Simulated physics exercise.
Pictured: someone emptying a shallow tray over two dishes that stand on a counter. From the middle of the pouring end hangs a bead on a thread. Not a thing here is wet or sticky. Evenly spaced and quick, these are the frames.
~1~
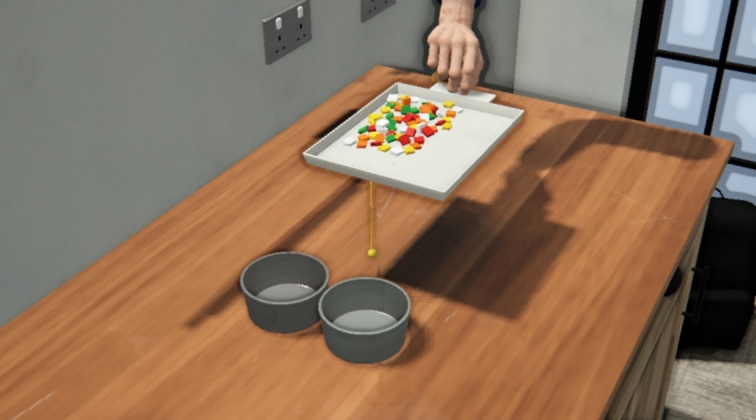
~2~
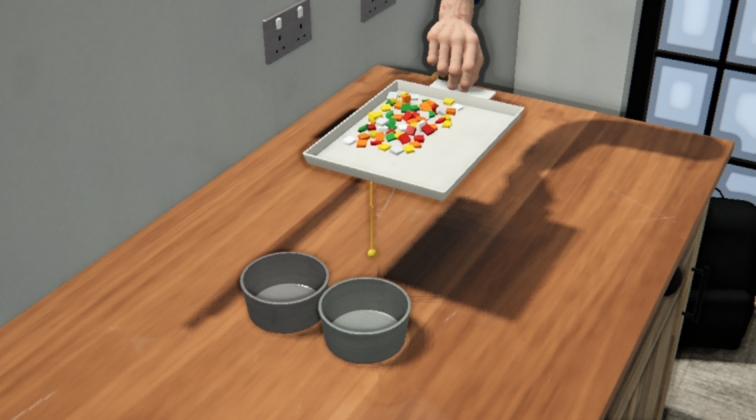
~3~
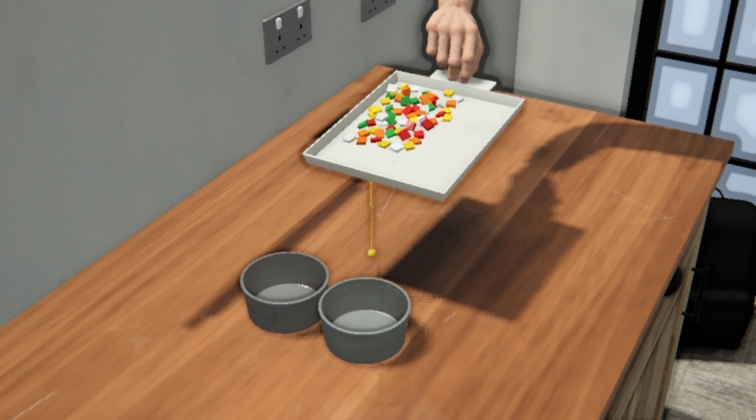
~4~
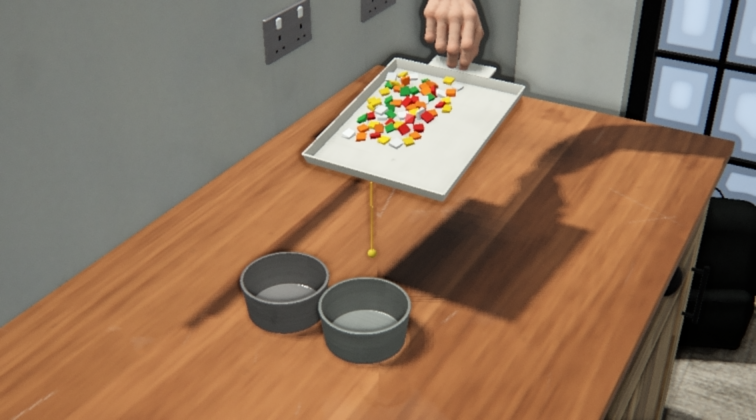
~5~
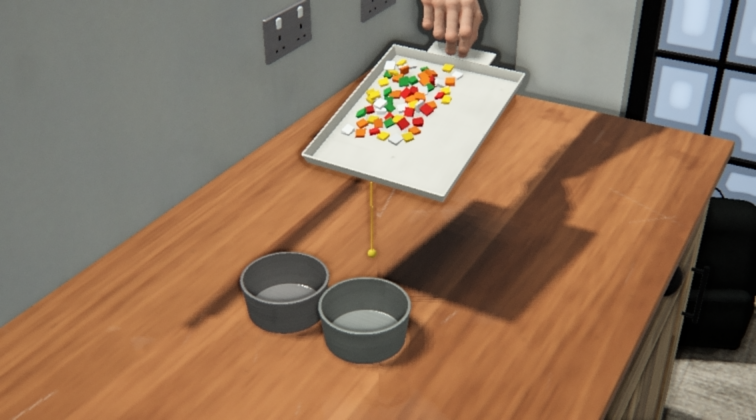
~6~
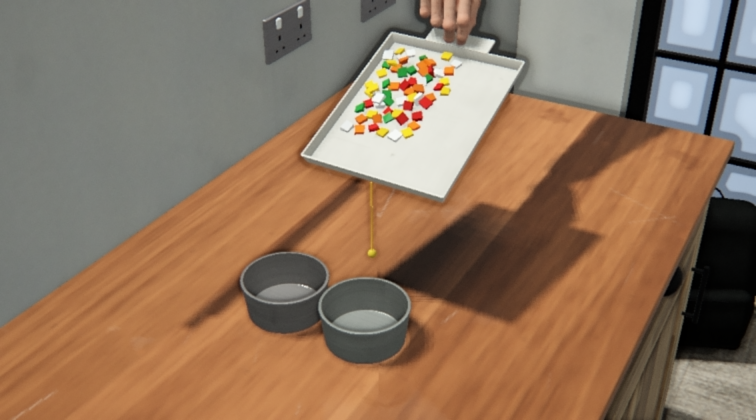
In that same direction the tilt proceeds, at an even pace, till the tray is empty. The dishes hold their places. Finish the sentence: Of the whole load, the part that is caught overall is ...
... more than half of it.
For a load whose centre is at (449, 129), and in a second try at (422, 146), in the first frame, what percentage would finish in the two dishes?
Shares: 50 % for the first, 60 % for the second.
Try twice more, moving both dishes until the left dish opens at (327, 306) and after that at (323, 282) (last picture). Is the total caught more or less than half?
Earlier try a minority share, later try a majority share.
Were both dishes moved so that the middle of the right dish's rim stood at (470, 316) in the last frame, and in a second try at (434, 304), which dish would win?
The first time it's the left member, the second time the left member.
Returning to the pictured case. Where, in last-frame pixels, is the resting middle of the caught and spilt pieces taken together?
Resting centre, last frame: Roughly (346, 323).
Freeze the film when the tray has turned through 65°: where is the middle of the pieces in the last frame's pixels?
Somewhere about pixel (361, 169).
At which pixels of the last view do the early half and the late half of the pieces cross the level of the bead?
Points: About (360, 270), then about (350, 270).
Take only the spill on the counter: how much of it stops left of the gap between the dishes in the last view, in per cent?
Roughly 20 percent.
Just after the last frame, tray tipped steeply; the larger part on the tray; about a tenth in the air.
A moment on, tray tipped past a quarter turn; roughly a third on the tray; roughly a quarter in the right dish; about a tenth in the left dish; about a tenth outside both; roughly a quarter in the air.
Further on, tray tipped past a quarter turn; roughly a third in the right dish; roughly a quarter in the left dish; roughly a third outside both.
When it is over, tray tipped past a quarter turn; roughly a third in the right dish; roughly a quarter in the left dish; roughly a third outside both.
